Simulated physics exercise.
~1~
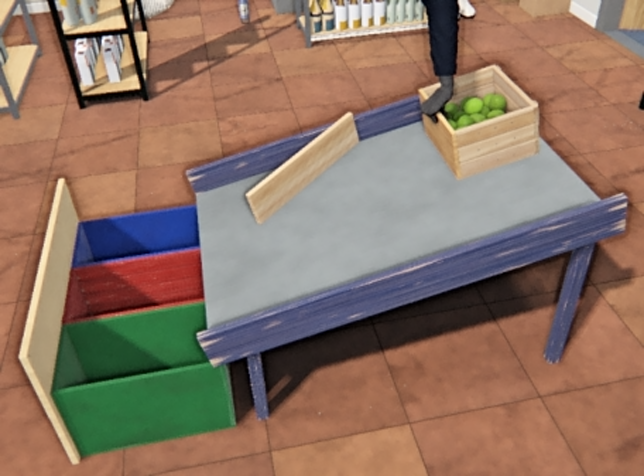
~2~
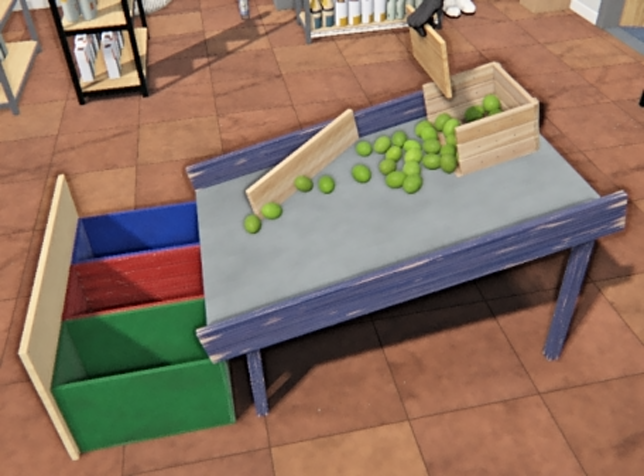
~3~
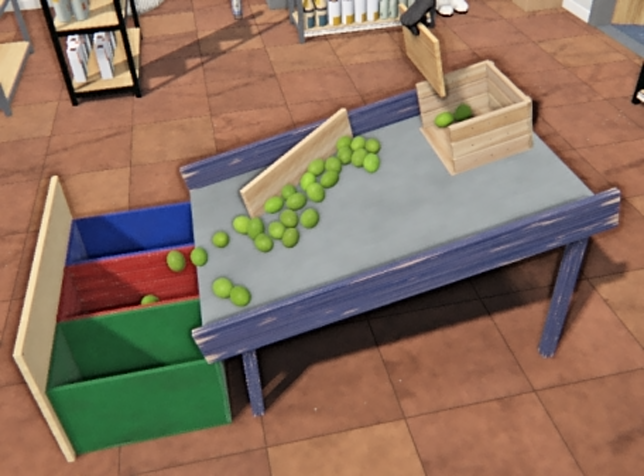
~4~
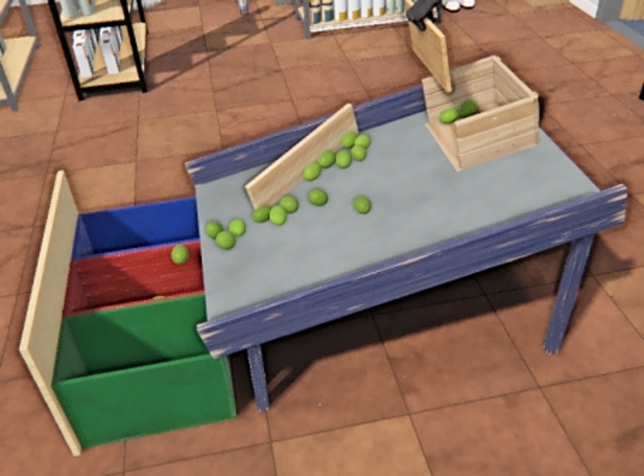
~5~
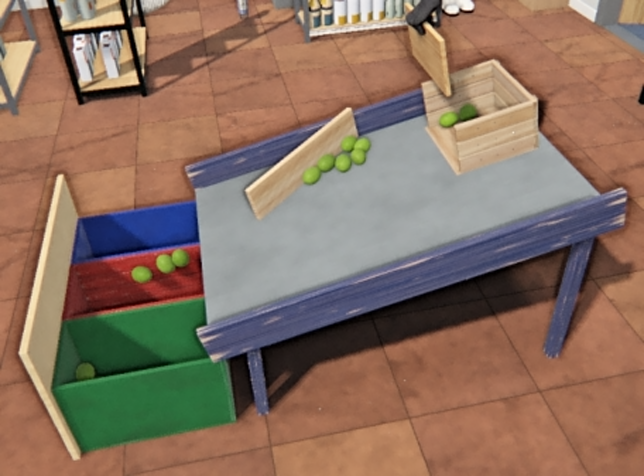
Limes spilling from a wooden crate as its gate lifts, rolling down a sloped table, many dropping into red and green bins.
